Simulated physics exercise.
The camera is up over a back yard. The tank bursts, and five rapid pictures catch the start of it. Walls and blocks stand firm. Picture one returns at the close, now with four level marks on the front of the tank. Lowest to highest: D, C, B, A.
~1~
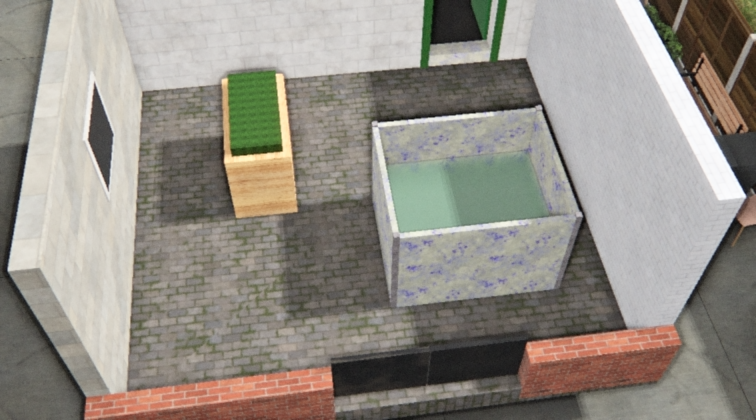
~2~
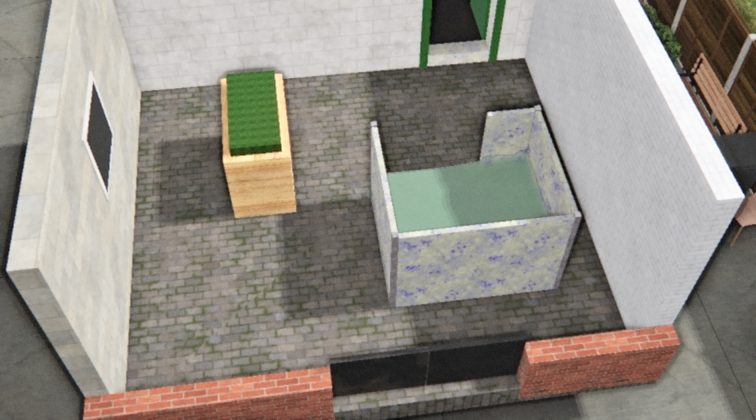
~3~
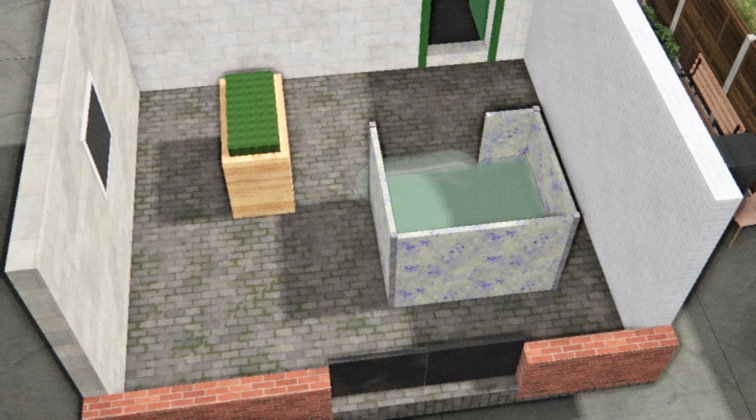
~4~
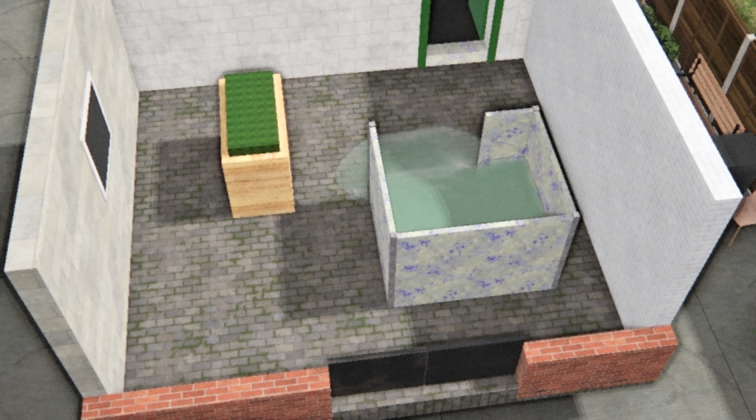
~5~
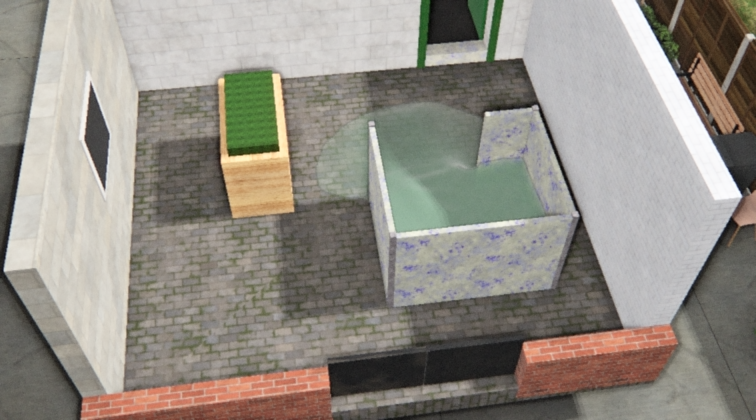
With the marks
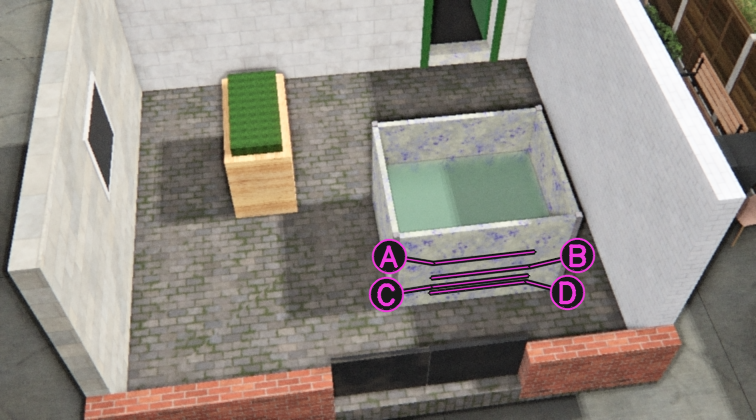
Pale green water spreading out over dark paving from a square patterned tank after part of its back wall disappears.
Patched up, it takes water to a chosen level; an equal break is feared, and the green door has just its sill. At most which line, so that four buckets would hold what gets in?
B.
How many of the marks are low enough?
Three.
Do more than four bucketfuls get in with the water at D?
No, not at all.
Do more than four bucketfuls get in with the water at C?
No, that is safe.
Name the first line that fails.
A it is.
On the marked copy, A at (484, 257); B at (481, 272); C at (479, 281); D at (478, 287); from the bottom up D, C, B, A.
If A is chosen, about 9 bucketfuls get in.
If B is chosen, a bucket or two gets in.
If C is chosen, nothing gets over.
If D is chosen, nothing gets over.
